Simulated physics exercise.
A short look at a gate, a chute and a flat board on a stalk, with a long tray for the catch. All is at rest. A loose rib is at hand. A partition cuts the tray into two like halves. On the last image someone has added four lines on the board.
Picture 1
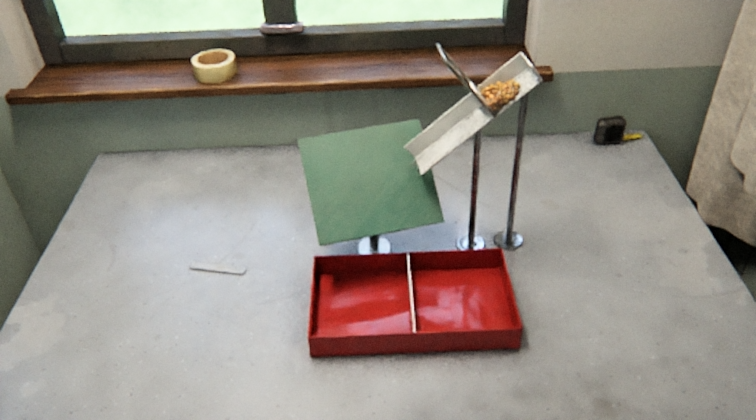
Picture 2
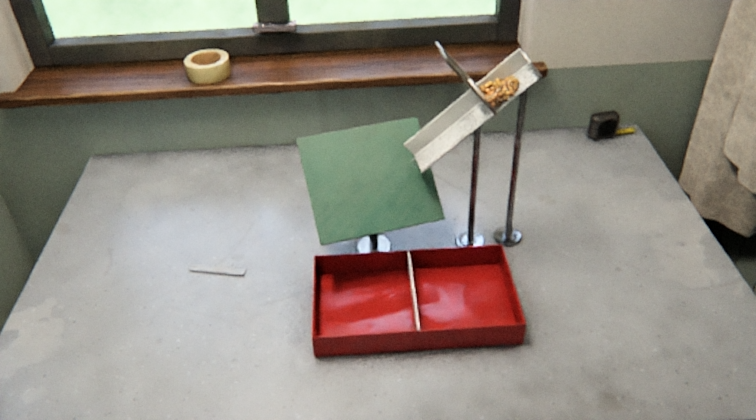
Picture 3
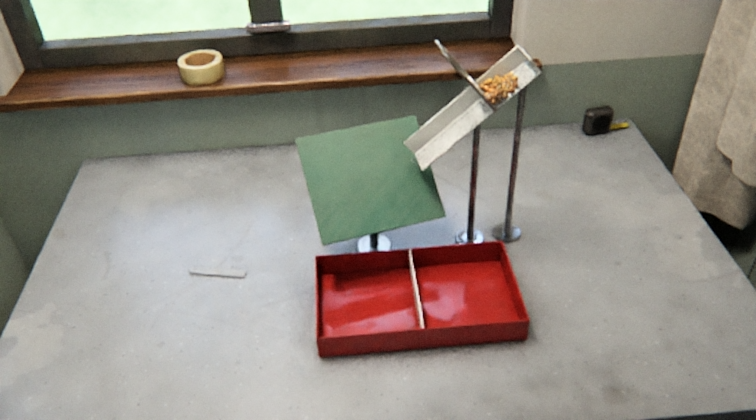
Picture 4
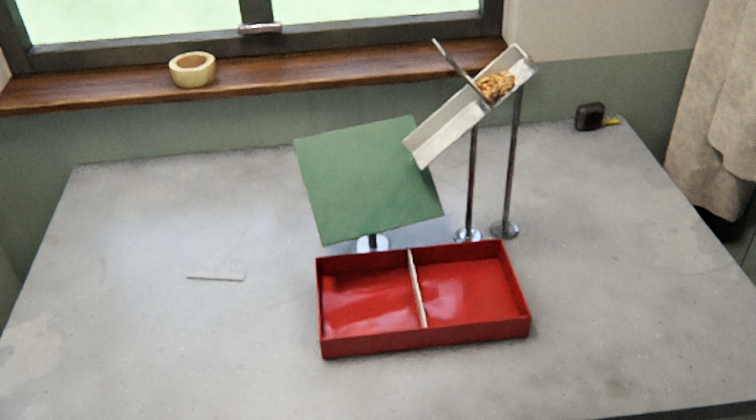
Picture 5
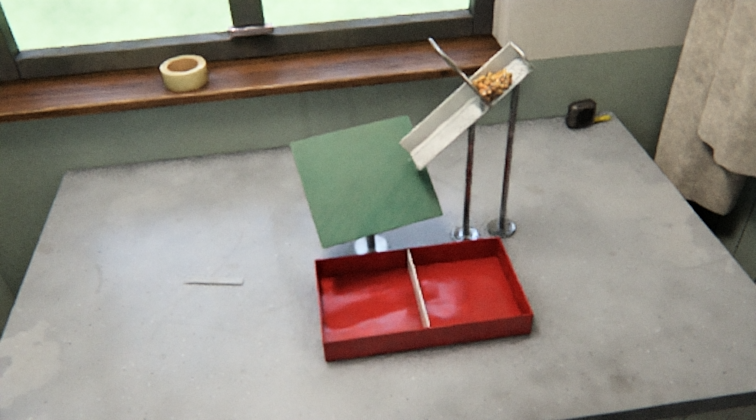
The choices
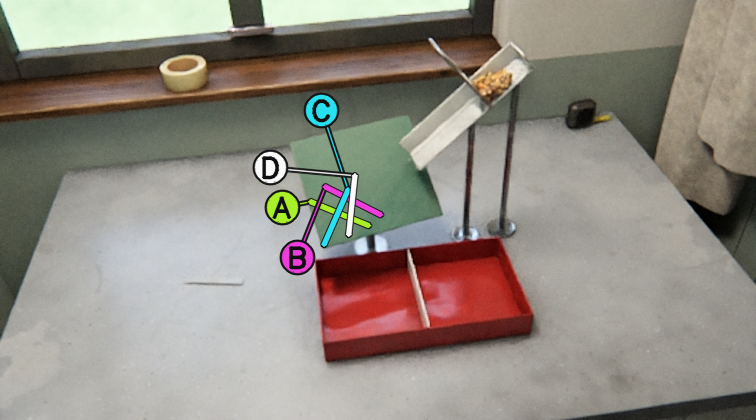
Camera drifting slightly around a still tabletop setup, with beads resting behind a chute's gate, a tilted green board and a divided red tray.
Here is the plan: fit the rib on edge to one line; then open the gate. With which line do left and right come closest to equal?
It is B.
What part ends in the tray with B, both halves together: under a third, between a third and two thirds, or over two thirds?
Over two thirds.
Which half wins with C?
More lands on the left.
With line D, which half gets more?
The left half.
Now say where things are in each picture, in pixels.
The first frame shows load behind the gate at (497, 92), round wooden beads; lip of the chute at (419, 166), sloping fairly steeply.
The second frame shows middle of the board at (371, 179), tilted fairly steeply; middle of its low edge at (384, 232); of its high edge at (358, 127).
The third frame shows front corners of the tray at (317, 338) and (529, 320); front end of its middle wall at (424, 329); gate still shut at (476, 86).
The fourth frame shows middle of the load at (493, 84); lip at (417, 161).
The fifth frame shows middle of the load at (490, 83); lip at (415, 161).
On the marked copy, line A from (310, 201) to (368, 225); line B from (325, 186) to (380, 214); line C from (348, 189) to (324, 244); line D from (354, 175) to (348, 234).
Choosing A, of what is caught, most in the left half, about a quarter in the right.
Choosing B, of what is caught, about half in the left half, about half in the right.
Choosing C, of what is caught, nearly all in the left half, a small part in the right.
Choosing D, of what is caught, nearly all in the left half, a small part in the right.
